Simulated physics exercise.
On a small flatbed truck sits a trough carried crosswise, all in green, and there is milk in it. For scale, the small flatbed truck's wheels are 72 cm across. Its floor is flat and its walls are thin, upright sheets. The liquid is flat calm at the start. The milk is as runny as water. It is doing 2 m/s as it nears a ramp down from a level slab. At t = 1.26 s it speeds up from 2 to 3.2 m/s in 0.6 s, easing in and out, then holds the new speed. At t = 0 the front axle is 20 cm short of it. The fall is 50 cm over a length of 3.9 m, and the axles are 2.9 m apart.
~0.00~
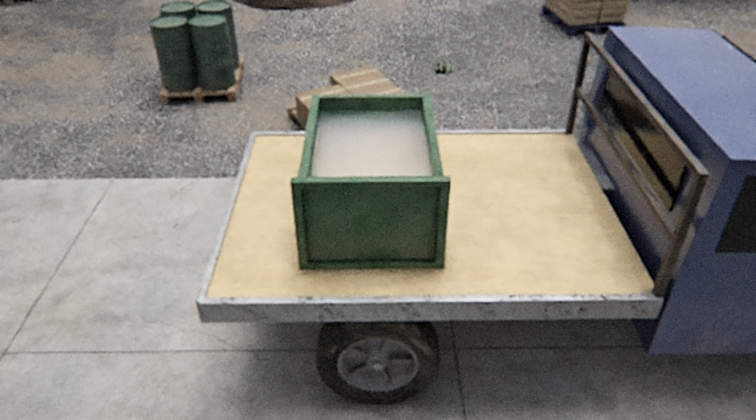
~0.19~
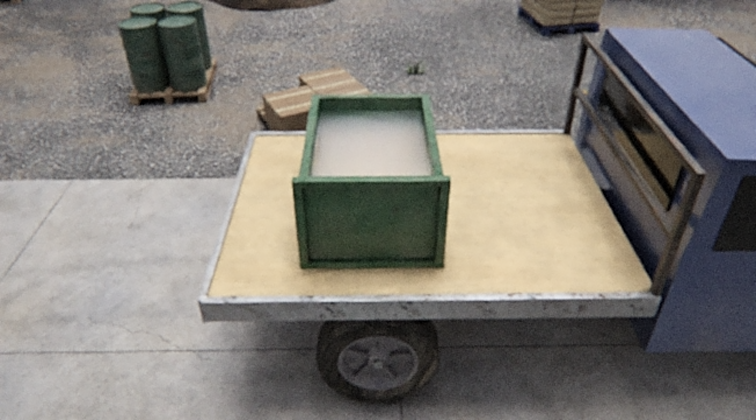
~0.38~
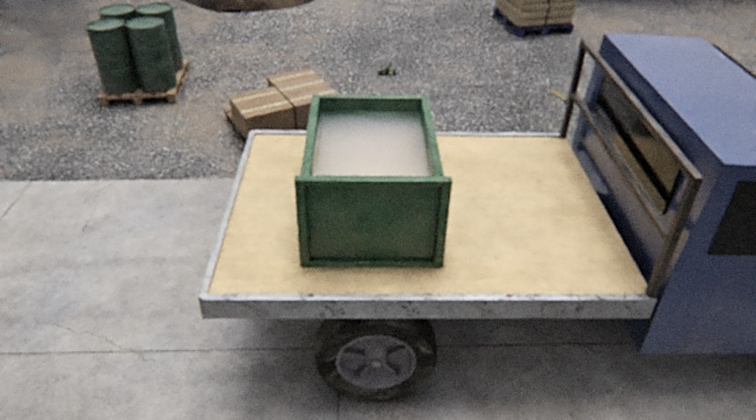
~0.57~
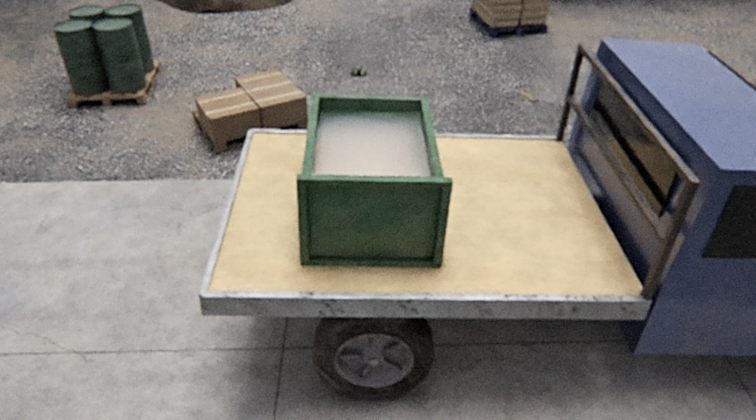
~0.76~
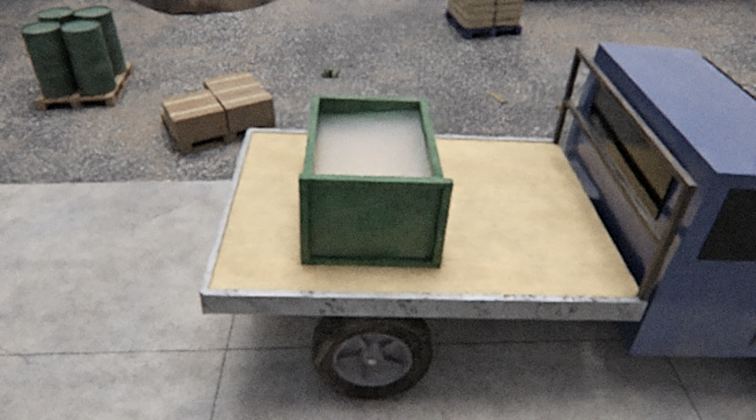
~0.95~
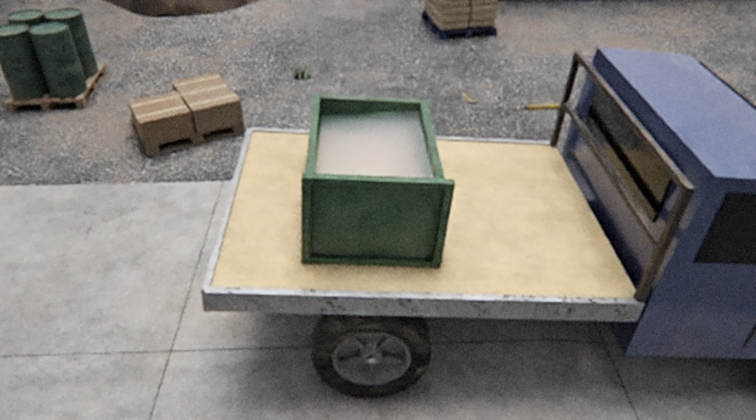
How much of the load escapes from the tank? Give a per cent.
About 6 per cent.
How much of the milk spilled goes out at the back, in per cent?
Some 30 per cent of it.
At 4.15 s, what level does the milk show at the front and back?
About 30 cm in front and 30 cm behind.
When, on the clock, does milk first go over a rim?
At about 2.5 s.
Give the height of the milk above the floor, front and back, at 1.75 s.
Front 22 cm, back 42 cm.
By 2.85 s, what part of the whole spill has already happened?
Some 70 per cent by then.
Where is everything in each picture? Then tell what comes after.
The first frame shows level at the front (412, 114); level at the back (330, 115); still flat; the front is on the right, levels are read along the far wall; a wheel hub at (378, 371).
The second frame shows level at the front (411, 114); level at the back (330, 115); still flat.
The third frame shows level at the front (411, 115); level at the back (330, 114); still flat.
The fourth frame shows level at the front (410, 116); level at the back (330, 114); still flat; the tank is 2° nose down.
The fifth frame shows level at the front (409, 115); level at the back (330, 117); rising 4° towards the front; the tank is 3° nose down.
The sixth frame shows level at the front (410, 115); level at the back (330, 119); rising 6° towards the front; a wheel hub at (372, 365); the tank is 4° nose down.
After 1.75 s front 21 cm, middle 30 cm, back 42 cm above the floor; no loss so far.
After 2.85 s front 21 cm, middle 29 cm, back 43 cm above the floor; the loss stands at 4 per cent, over the front.
After 4.15 s front 29 cm, middle 29 cm, back 30 cm above the floor; the loss stands at 5 per cent, mostly over the front, some over the back.
After 6.61 s the loss stands at 6 per cent, mostly over the front, some over the back, 14 of 260 litres.
